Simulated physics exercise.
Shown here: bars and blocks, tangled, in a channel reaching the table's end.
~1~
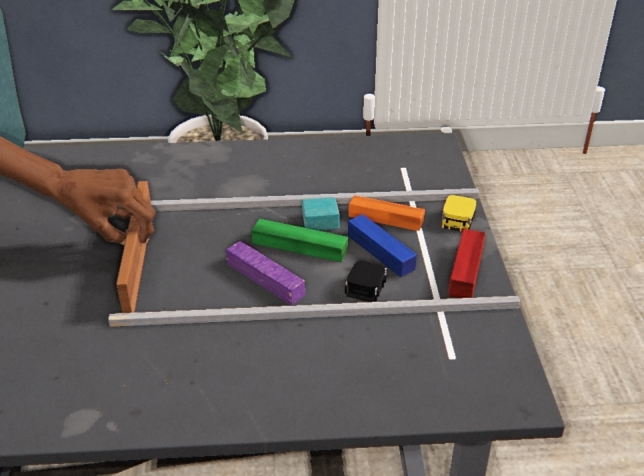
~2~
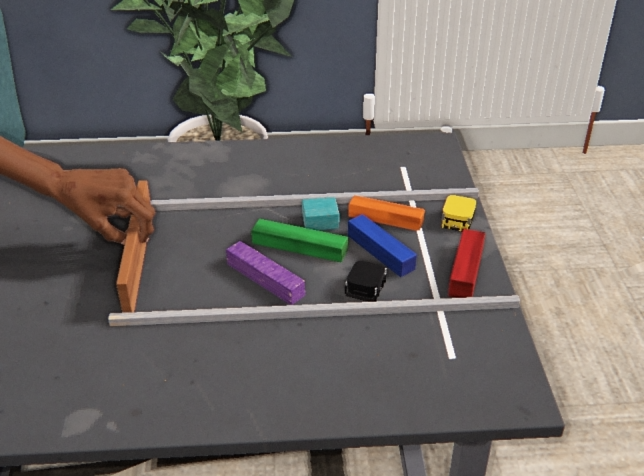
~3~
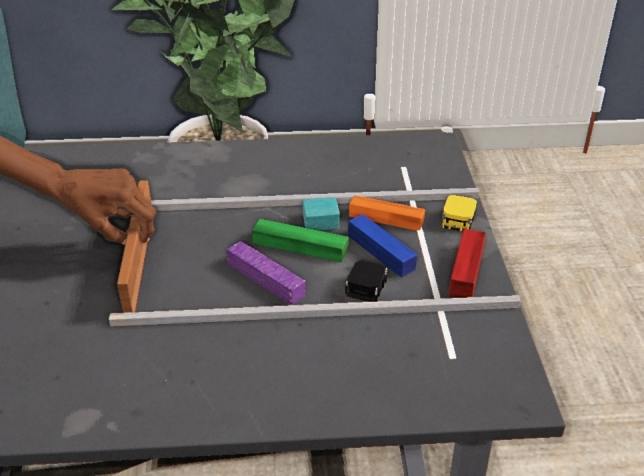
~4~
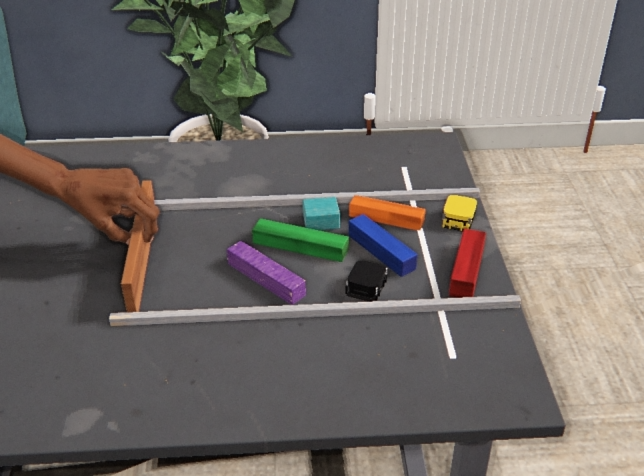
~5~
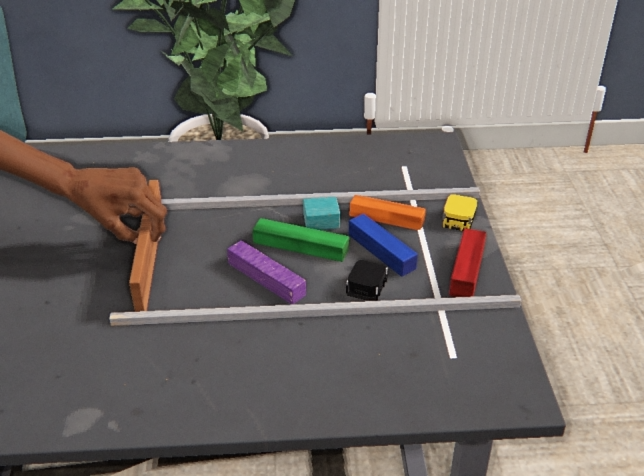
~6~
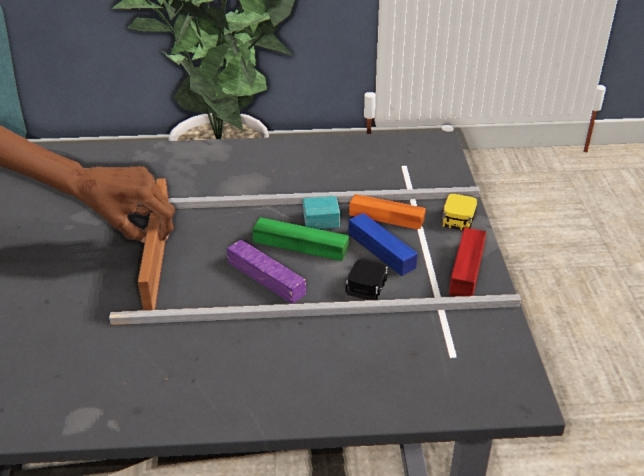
A wooden board held upright by a hand slid slightly to the right between two pale rails on a dark table, while the colourful blocks scattered ahead of it, untouched, stayed about where they were.
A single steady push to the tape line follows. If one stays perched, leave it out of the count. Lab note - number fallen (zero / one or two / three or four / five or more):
Number fallen: One or two.
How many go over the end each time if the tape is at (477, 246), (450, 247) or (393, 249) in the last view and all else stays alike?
It would be 6, 3 and 0.
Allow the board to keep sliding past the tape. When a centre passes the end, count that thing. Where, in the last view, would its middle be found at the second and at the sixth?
At (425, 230) for the second, at (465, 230) for the sixth.
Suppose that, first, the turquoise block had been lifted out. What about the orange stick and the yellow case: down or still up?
The orange stick: Remains. The yellow case: Drops.
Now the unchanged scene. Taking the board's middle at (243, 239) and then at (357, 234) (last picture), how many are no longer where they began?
The count is 1 at the first point and 7 at the second.
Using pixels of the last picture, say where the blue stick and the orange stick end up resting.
The blue stick comes to rest at (471, 230), and the orange stick comes to rest at (474, 213).
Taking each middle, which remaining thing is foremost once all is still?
It's the red stick that ends up nearest.
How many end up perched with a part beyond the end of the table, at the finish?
You'd get 2.
Soon after, none off yet; yellow case at rest near (460, 213); red stick at rest near (468, 262); orange stick at rest near (387, 212).
Then, none off yet; yellow case moved a little near (478, 214); red stick moving near (472, 263); orange stick moved about its own width near (441, 213).
At rest, the number that fall off is one or two; fallen, yellow case.
